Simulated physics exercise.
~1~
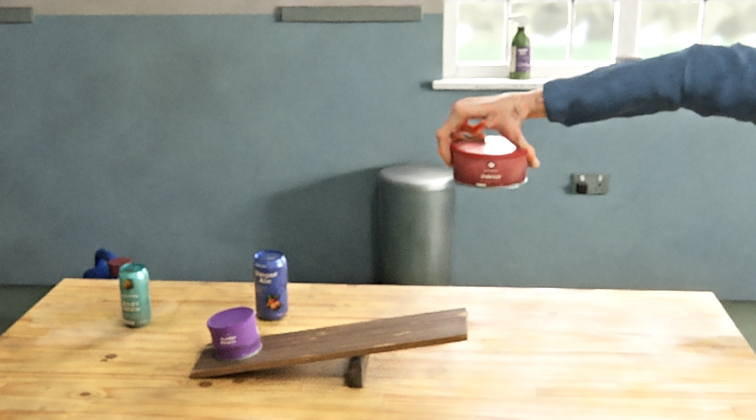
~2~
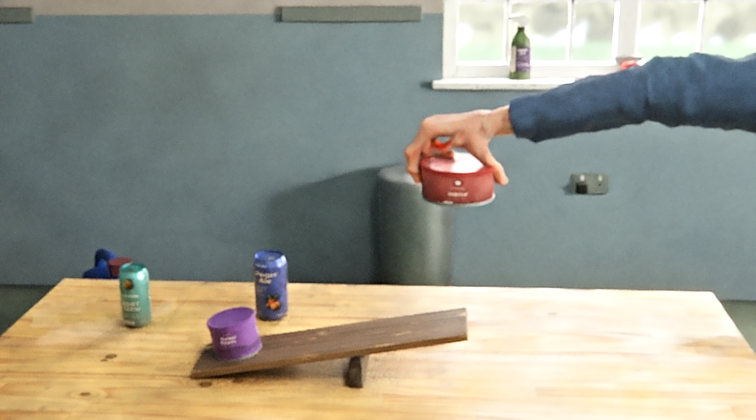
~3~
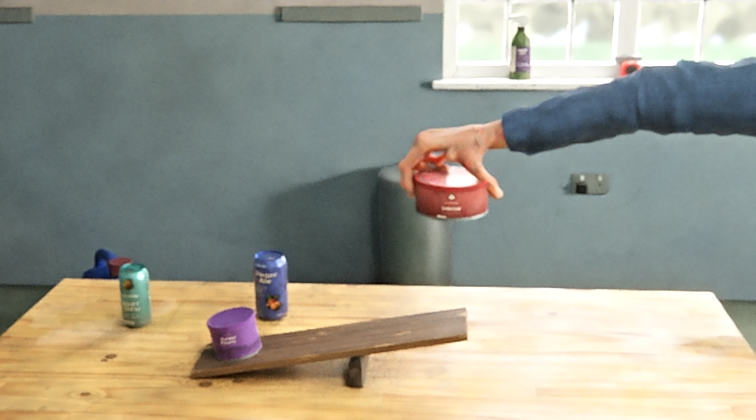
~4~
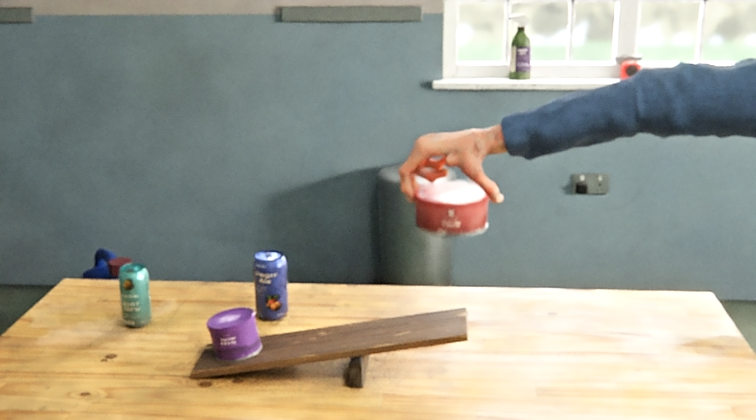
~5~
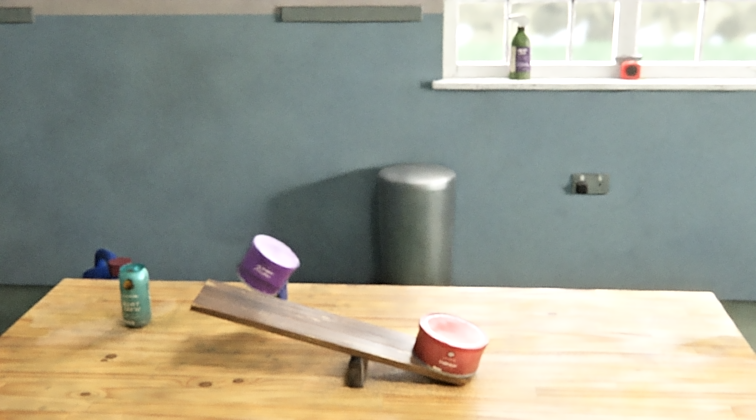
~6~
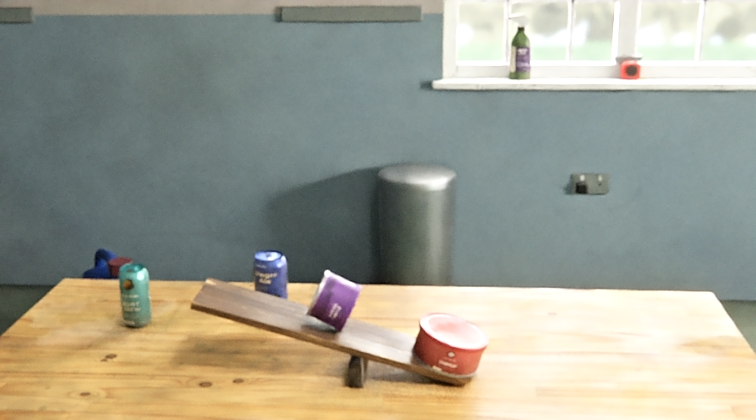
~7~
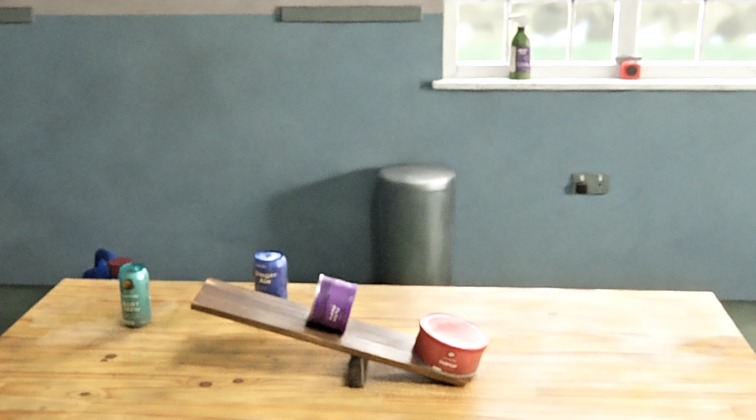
At first, a purple tin sits on the lowered left end of a brown plank resting across a small block, with a turquoise can and a blue can standing nearby on the wooden table. A hand reaches in from the right, holding a red tub, and lowers it above the raised right end. The hand lets go, and the tub drops onto the plank, tipping that end down. The purple tin is thrown up off the left end, then lands on its side near the middle. Finally, the plank rests tilted down to the right, holding both tin and tub.
